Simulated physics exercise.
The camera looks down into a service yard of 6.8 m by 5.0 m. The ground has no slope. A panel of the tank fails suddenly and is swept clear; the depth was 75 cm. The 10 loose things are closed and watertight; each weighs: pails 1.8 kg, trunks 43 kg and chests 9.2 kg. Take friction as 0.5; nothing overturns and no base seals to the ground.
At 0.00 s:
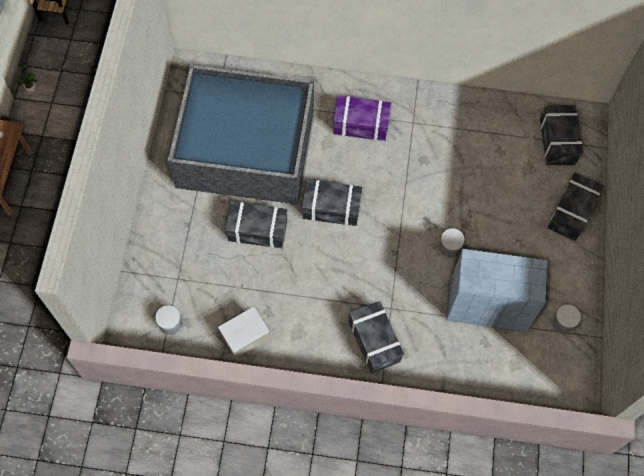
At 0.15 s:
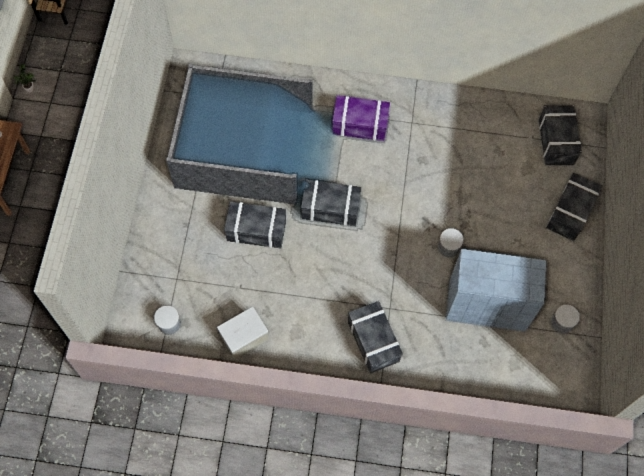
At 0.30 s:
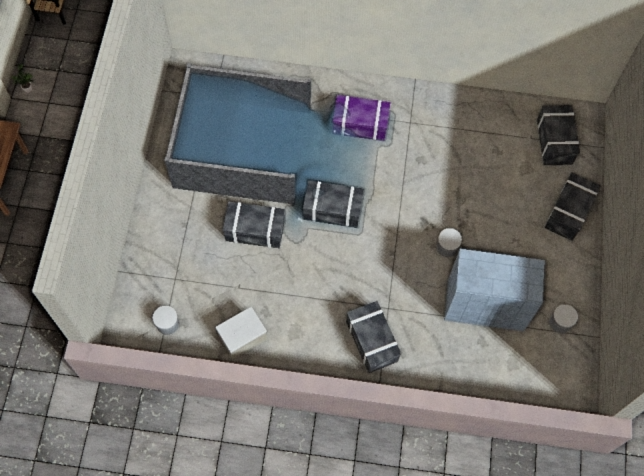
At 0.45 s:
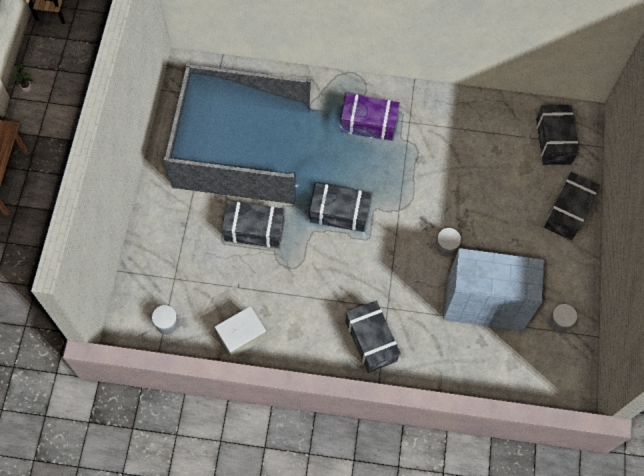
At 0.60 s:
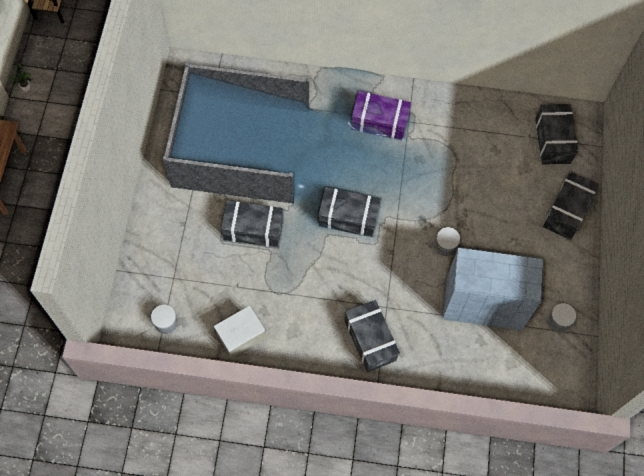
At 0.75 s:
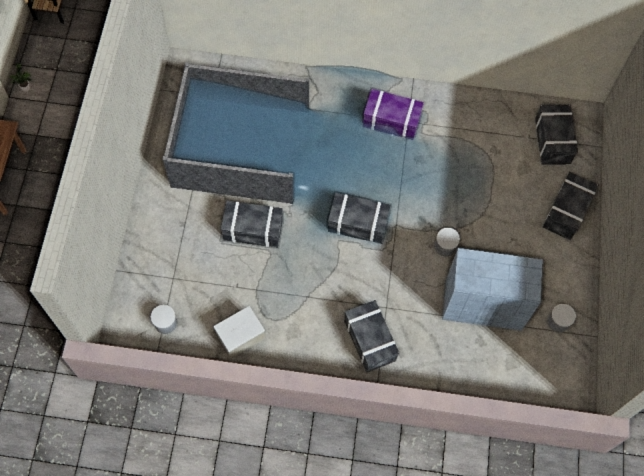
The footage shows a walled yard where the right side of a water-filled tank gives way and water spreads across the paved floor, pushing a purple trunk and then a nearby dark one a short way to the right.
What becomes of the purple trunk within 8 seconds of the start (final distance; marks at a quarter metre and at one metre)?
The purple trunk ends far away.
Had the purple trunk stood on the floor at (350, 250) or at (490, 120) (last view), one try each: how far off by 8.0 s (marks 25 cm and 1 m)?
In turn: It slides a little; it travels far.
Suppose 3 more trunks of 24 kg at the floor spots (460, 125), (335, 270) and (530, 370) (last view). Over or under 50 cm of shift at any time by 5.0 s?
In turn: More, under, past it.
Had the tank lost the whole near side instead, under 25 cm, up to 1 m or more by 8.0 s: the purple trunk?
In that case the purple trunk stays put.
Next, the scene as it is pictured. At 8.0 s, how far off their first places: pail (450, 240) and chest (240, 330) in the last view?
In that order: 250 cm, 150 cm.
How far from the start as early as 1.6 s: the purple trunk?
Roughly 150 cm by then.
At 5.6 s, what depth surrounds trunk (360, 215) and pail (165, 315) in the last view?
About 9 and 1 cm.
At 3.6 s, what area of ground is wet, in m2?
Some 27 m2.
After 1.6 s the purple trunk is near (468, 86), 1.7 m from its start, aground; 0 afloat.
After 3.6 s the purple trunk is near (514, 124), 2.3 m from its start, afloat; 5 afloat.
After 5.6 s the purple trunk is near (478, 203), 2.2 m from its start, aground; 2 afloat.
After 8.0 s the purple trunk is near (475, 208), 2.3 m from its start, aground; 4 afloat.
